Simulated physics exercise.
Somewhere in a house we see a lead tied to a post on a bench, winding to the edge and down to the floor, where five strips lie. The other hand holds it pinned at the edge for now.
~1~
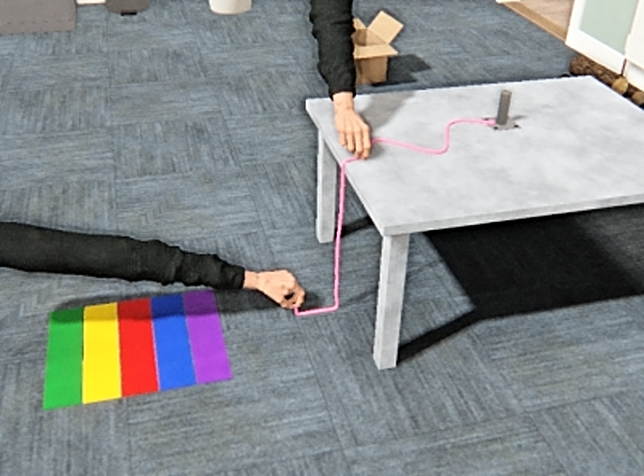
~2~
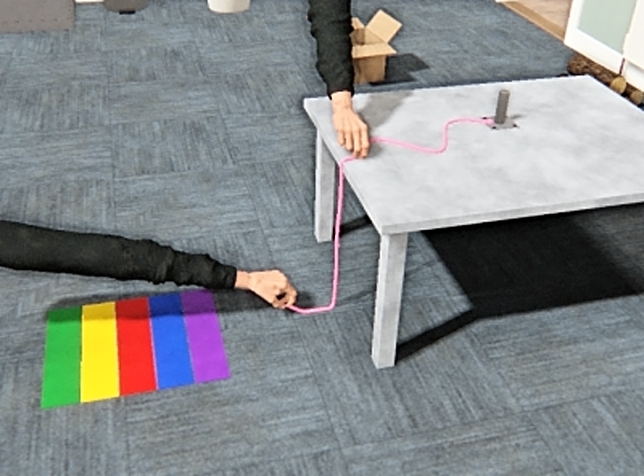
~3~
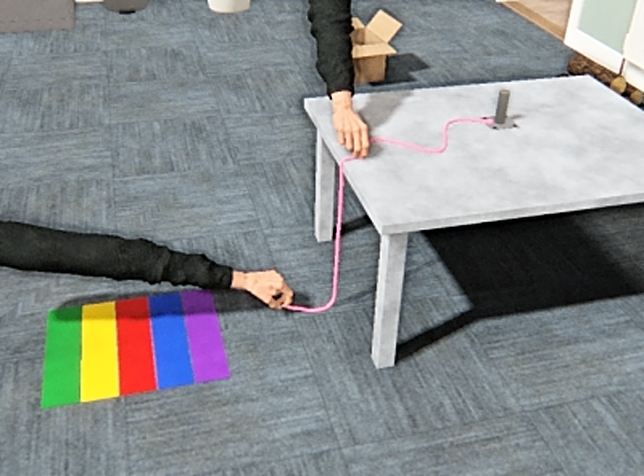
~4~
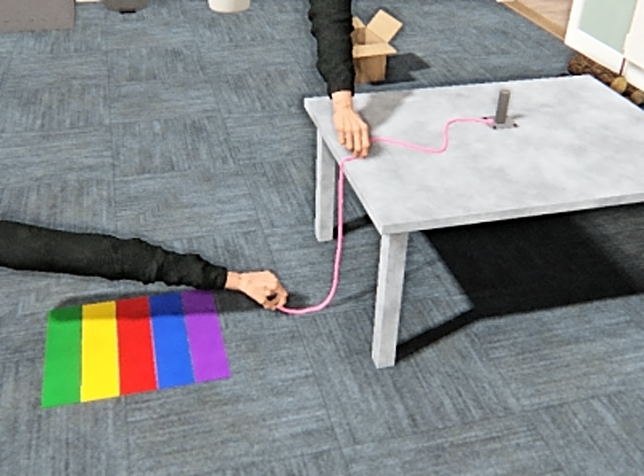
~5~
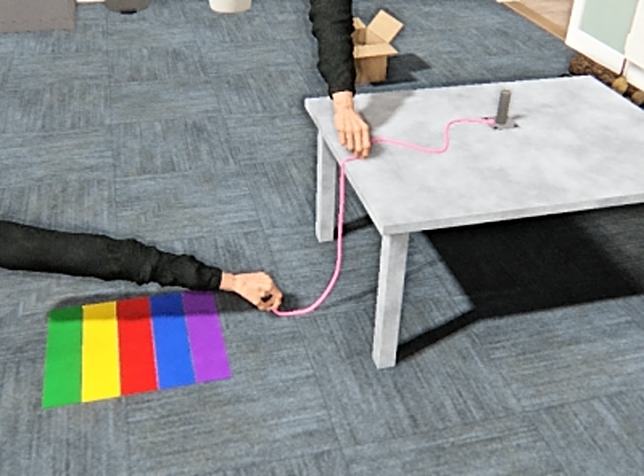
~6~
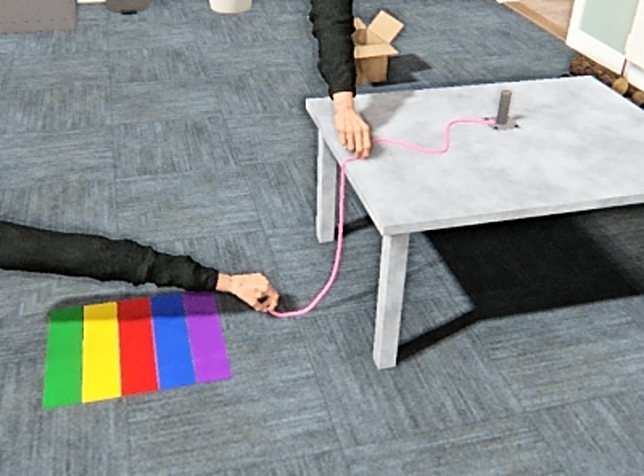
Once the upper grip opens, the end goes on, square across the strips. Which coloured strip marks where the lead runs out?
Yellow.
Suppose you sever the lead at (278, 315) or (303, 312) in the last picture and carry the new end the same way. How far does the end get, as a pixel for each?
The pixels are close to (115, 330) for the first and (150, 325) for the second.
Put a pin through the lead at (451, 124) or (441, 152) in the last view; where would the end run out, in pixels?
About (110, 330) and (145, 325).
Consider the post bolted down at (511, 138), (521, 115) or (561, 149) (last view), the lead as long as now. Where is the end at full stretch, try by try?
Pixels, try by try: About (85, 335), (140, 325), (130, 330).
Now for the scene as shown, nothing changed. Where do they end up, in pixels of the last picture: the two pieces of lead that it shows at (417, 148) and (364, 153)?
I'd put the first at about (376, 149) and the other at about (311, 182).
Early on, end near (159, 324); over blue.
Midway, end near (120, 330); over red.
At the end of the slack, end near (97, 333); over yellow. The yellow one.
